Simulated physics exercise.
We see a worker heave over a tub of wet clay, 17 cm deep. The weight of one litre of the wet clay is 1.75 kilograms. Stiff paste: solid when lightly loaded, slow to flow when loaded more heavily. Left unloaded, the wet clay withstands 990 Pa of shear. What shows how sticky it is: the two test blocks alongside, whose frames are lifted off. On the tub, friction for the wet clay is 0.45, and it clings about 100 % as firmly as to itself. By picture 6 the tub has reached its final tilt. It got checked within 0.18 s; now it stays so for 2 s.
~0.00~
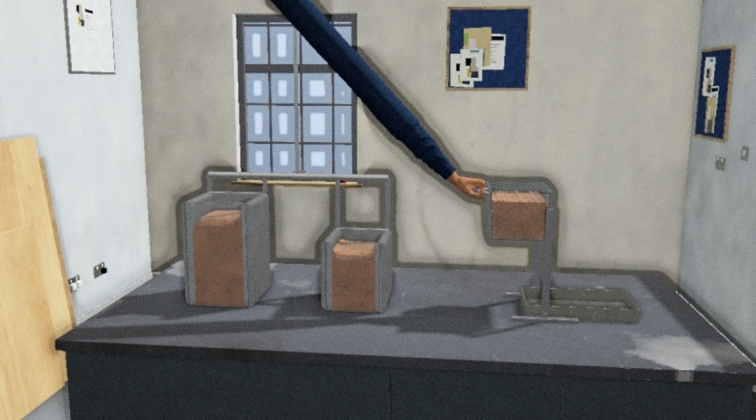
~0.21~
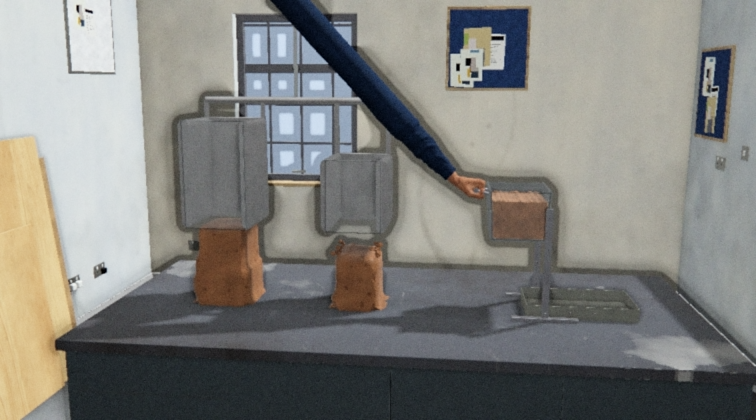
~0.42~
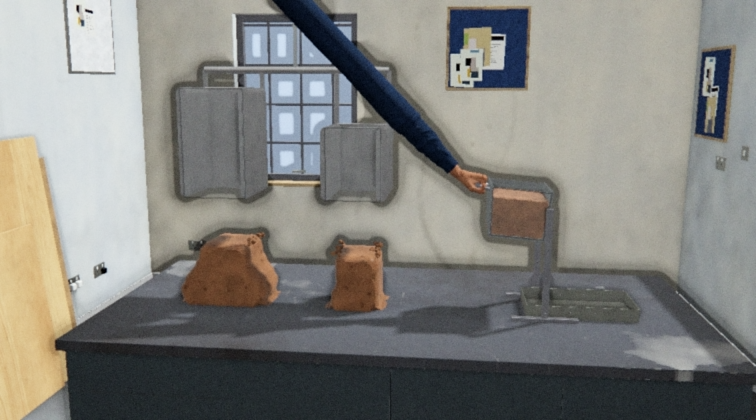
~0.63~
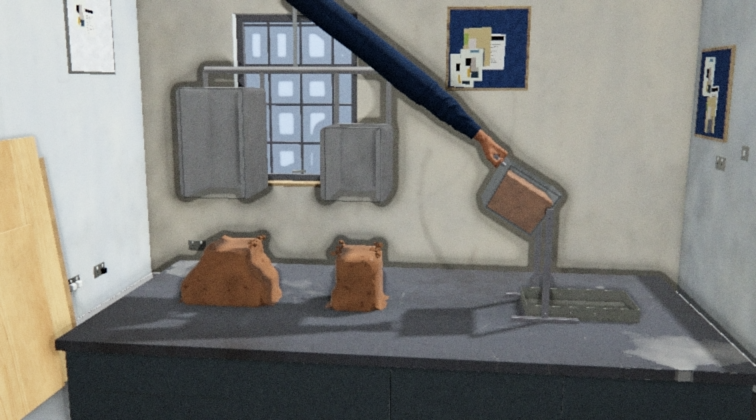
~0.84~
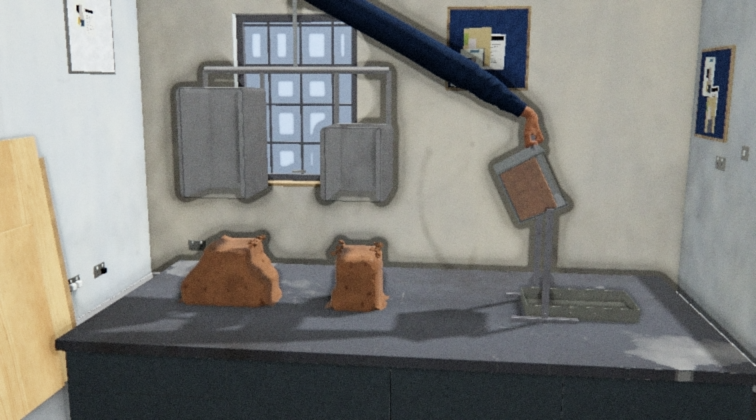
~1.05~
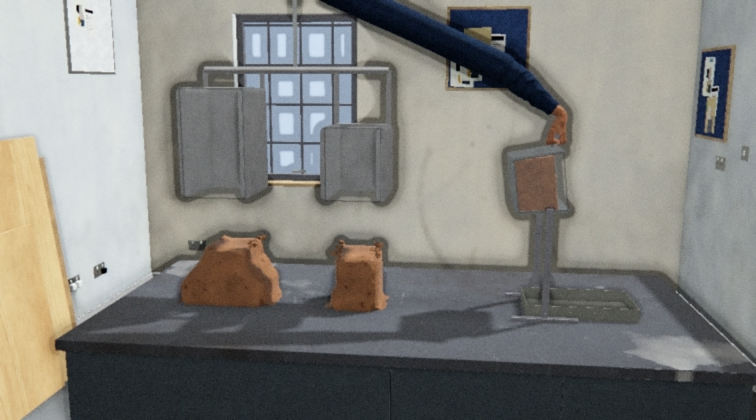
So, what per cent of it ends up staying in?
Expect roughly 100 %.
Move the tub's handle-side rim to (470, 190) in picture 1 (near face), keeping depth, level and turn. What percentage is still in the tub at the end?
Close to 100 per cent would still be in the tub.
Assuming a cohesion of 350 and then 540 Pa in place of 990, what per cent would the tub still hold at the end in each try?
The two runs give near 65 % and near 85 % respectively.
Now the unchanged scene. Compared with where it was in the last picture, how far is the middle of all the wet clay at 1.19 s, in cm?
Roughly 0 cm.
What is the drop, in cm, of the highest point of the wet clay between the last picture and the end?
The top ends up some 0 cm below its level in the last picture.
After 1.19 s, the tub is at 83 degrees and holds 100 %.
After 1.36 s, the tub is at 83 degrees and holds 100 %.
After 1.53 s, the tub is at 83 degrees and holds 100 %.
After 1.70 s, the tub is at 83 degrees and holds 100 %.
After 3.05 s, at the end, the tub is at 83 degrees and holds 100 %.
